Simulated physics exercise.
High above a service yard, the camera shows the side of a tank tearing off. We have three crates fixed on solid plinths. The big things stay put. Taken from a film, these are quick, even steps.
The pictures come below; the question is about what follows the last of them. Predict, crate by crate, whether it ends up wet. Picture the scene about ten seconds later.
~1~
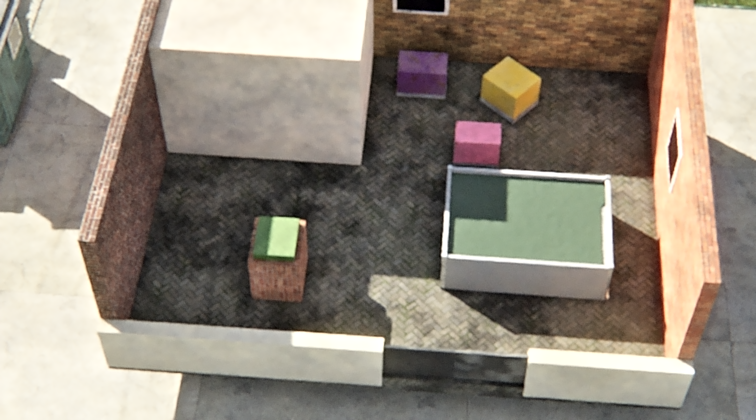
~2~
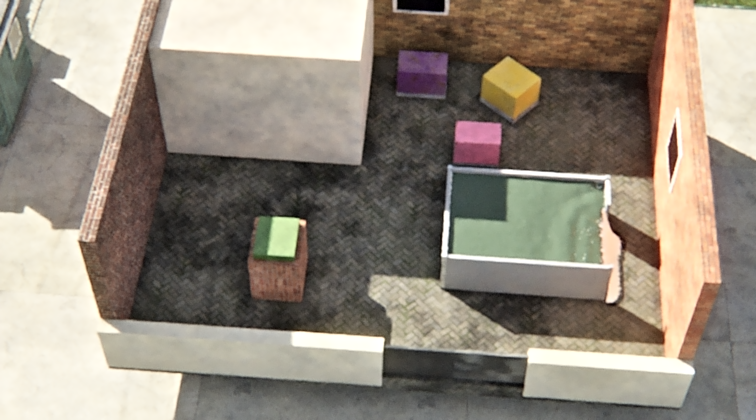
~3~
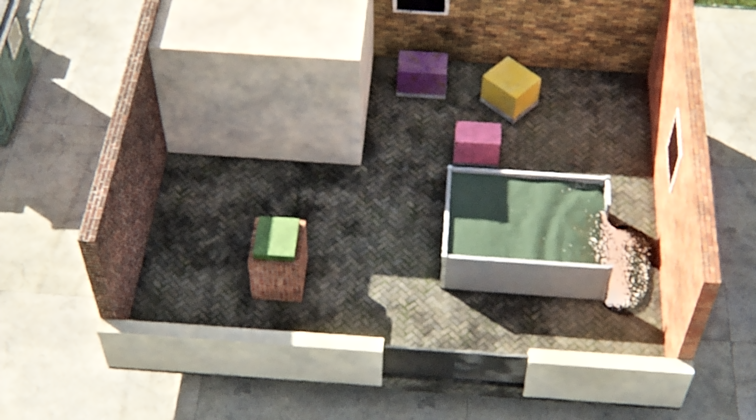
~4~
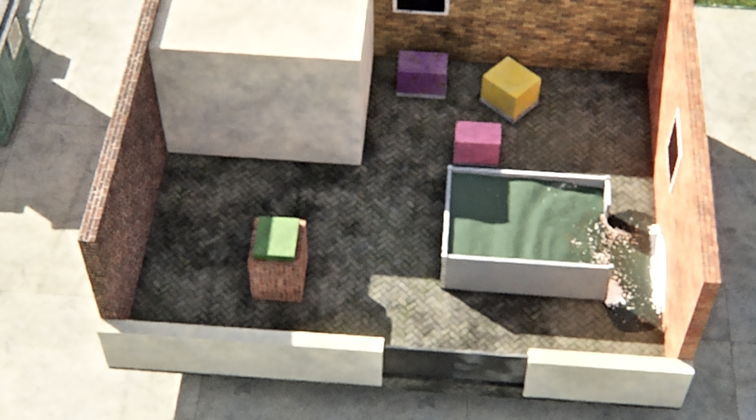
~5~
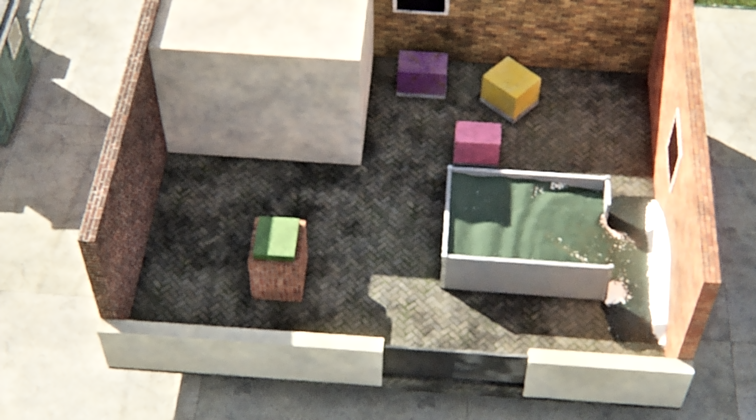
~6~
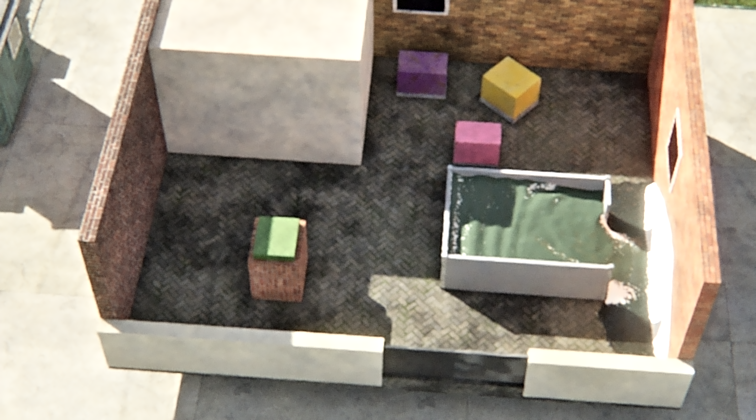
Outcome: The yellow crate doesn't remain clear of the water all along. The purple crate doesn't remain clear of the water all along. The pink crate doesn't remain clear of the water all along.
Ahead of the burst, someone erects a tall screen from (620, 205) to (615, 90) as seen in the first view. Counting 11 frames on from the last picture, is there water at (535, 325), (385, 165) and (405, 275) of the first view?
One by one: Soaked, spared, spared.
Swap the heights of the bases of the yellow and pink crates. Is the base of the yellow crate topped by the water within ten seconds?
Yellow: Flooded.
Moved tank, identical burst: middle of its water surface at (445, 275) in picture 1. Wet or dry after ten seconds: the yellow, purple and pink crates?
Looking at each in turn, the yellow gets flooded, the purple gets flooded and the pink gets flooded.
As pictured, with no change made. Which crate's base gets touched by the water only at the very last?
Clearly the purple-painted one.
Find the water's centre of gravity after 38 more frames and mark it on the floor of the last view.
Roughly (477, 233).
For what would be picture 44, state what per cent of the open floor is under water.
Around 90 in a hundred.
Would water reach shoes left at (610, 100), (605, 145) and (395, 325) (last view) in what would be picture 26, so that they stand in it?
Going through them in order, I'd say drenched, drenched and drenched.
A moment on, water covers 15 % of the floor; the yellow crate not reached, the purple crate not reached, the pink crate not reached.
Next, water covers 35 % of the floor; the yellow crate water round its plinth, the purple crate not reached, the pink crate not reached.
Then, water covers 60 % of the floor; the yellow crate water round its plinth, the purple crate water round its plinth, the pink crate water round its plinth.
Later, water covers 90 % of the floor; the yellow crate water round its plinth, the purple crate water round its plinth, the pink crate water round its plinth.
In the end, water covers 100 % of the floor; the yellow crate was topped, the purple crate was topped, the pink crate was topped.
